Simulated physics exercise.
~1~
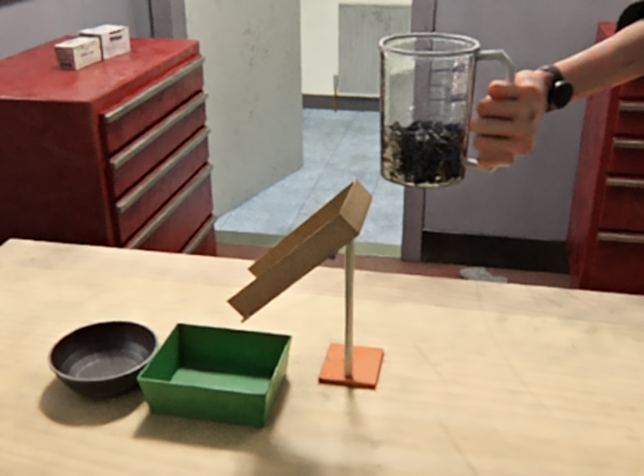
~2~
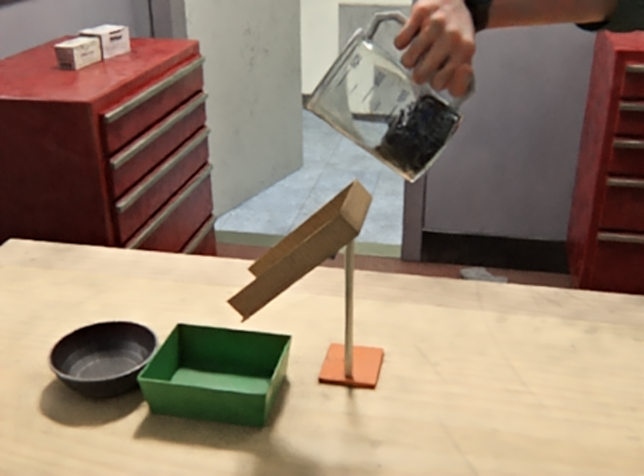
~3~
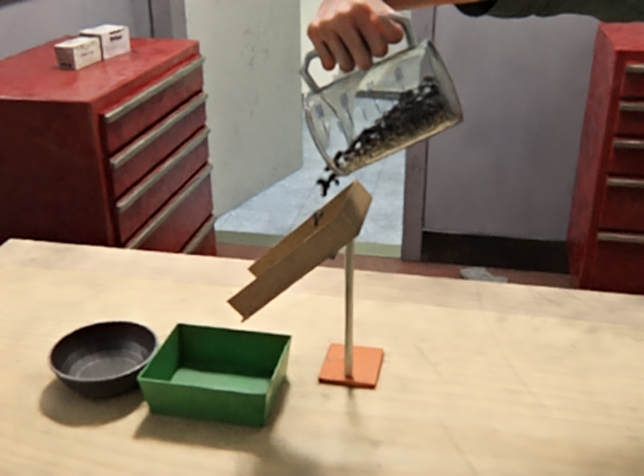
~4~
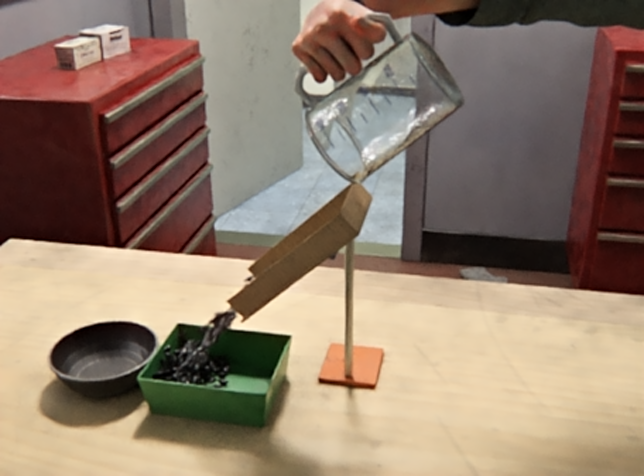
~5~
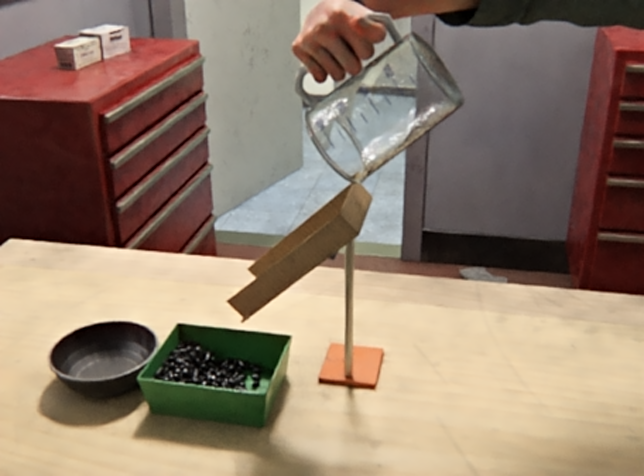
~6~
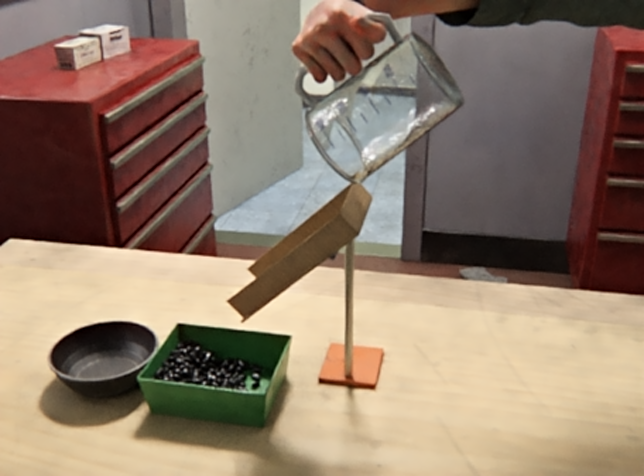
Workshop table with red drawers behind, a hand tipping black beans from a clear jug down a chute into a green tin.
